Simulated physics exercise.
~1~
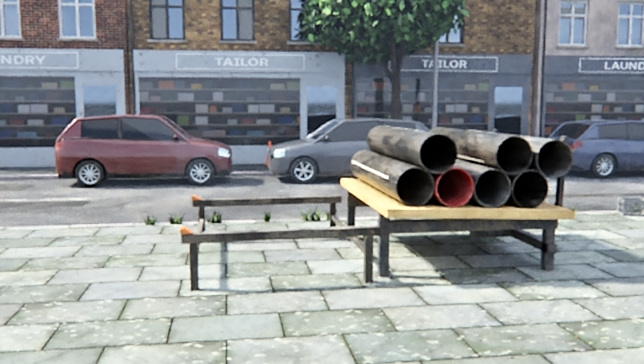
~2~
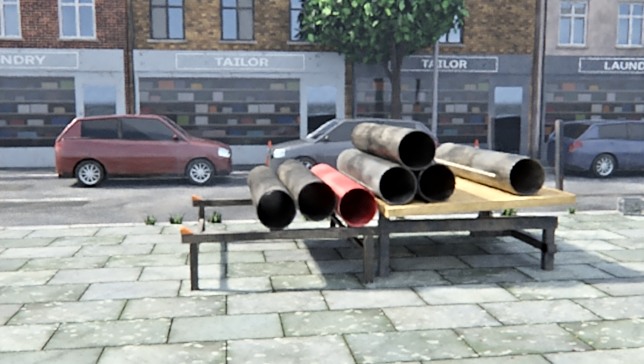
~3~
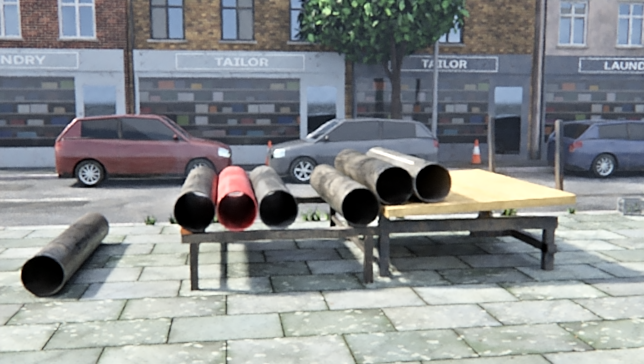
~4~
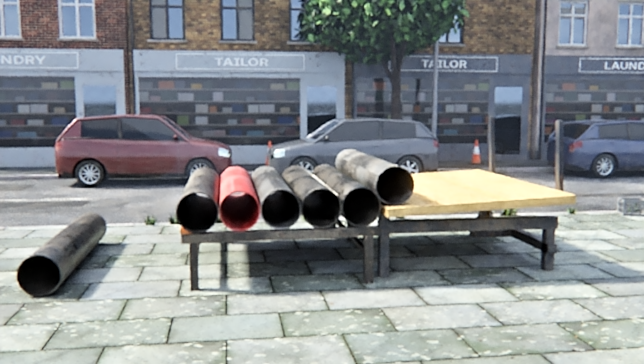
On a paved street facing a row of shops, a stack of dark pipes and a red one rolled left off a wooden table onto low rails; one dropped off the far end onto the paving, while the red pipe and the others stayed up in a row.
